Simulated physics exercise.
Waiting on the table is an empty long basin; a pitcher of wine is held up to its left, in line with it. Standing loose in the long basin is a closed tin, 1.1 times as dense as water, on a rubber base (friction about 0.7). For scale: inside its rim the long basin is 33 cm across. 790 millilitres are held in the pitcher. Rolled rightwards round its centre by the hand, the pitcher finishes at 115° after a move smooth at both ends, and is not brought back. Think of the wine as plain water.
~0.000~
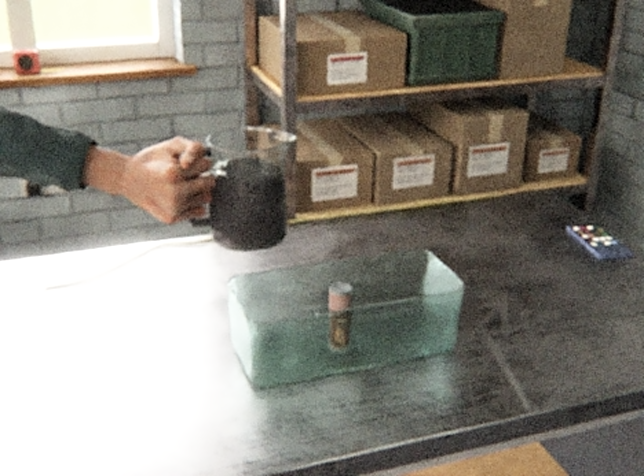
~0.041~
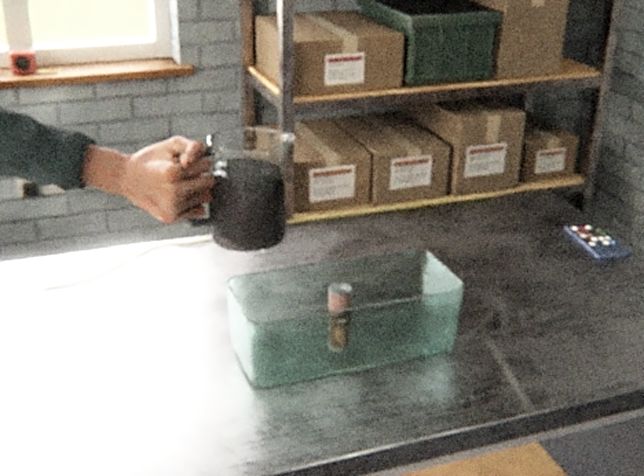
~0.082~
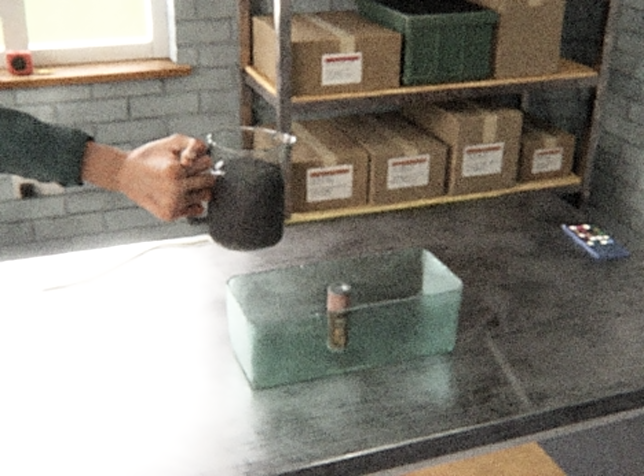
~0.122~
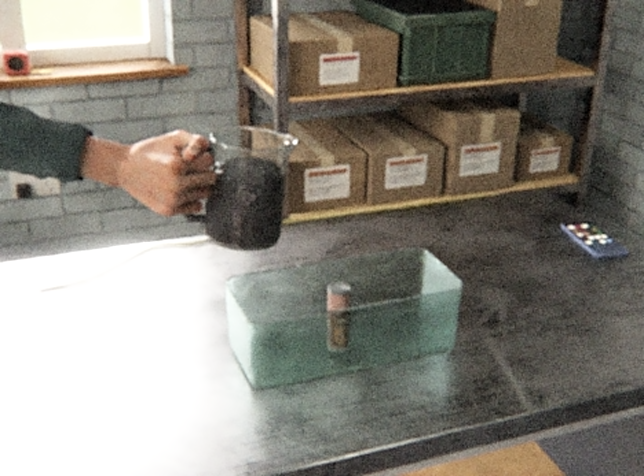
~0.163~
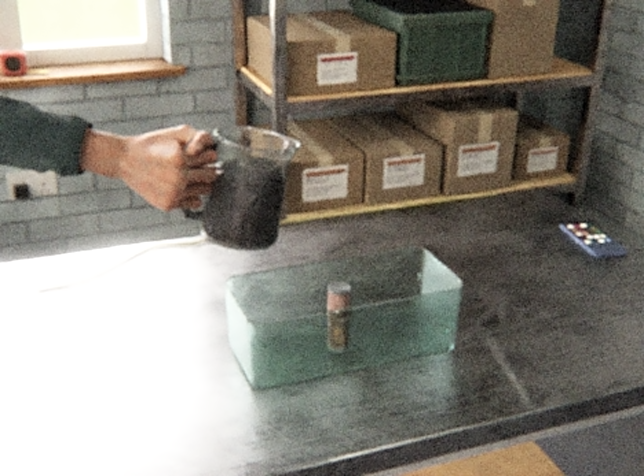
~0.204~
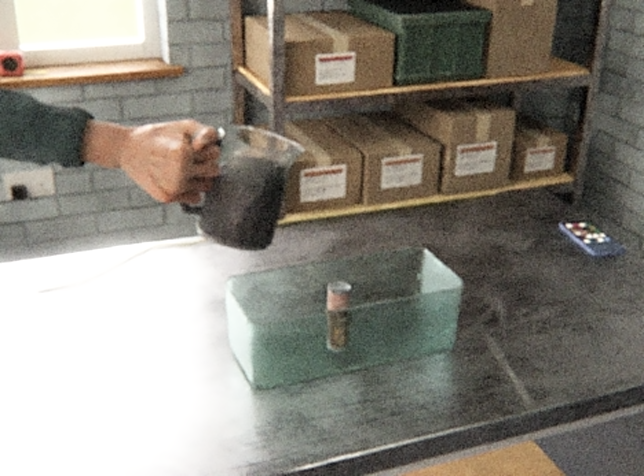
On a dark table by storage shelves, a hand holding a pitcher of dark liquid gradually tilts it rightwards above a clear basin containing a small tin.
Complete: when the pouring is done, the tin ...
... has gone over.
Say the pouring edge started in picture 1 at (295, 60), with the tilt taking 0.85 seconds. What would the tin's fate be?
After that, the tin stays vertical.
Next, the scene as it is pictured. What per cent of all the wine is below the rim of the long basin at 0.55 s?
I reckon close to 0 percent of it.
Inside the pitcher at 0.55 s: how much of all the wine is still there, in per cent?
Still held: Roughly 86 % of the total.
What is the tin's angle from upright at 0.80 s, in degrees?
I'd say it is close to 0 degrees off upright.
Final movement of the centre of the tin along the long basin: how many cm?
All told, the tin's centre has moved close to 10.0 cm.
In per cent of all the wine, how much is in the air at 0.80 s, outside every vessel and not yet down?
About 28 % of the total.
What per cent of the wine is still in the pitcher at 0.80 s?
Close to 26 percent of the whole amount.
After 0.55 s the tilt is 83° and 86 per cent is still to pour; the tin stands where it began.
After 0.80 s the tilt is 114° and 26 per cent is still to pour; the tin stands where it began.
After 1.06 s the tilt is 115° and 1 per cent is still to pour; the tin leans 9°.
After 1.35 s the tilt is 115° and 0 per cent is still to pour; the tin lies on its side.
In the end the tin lies on its side.
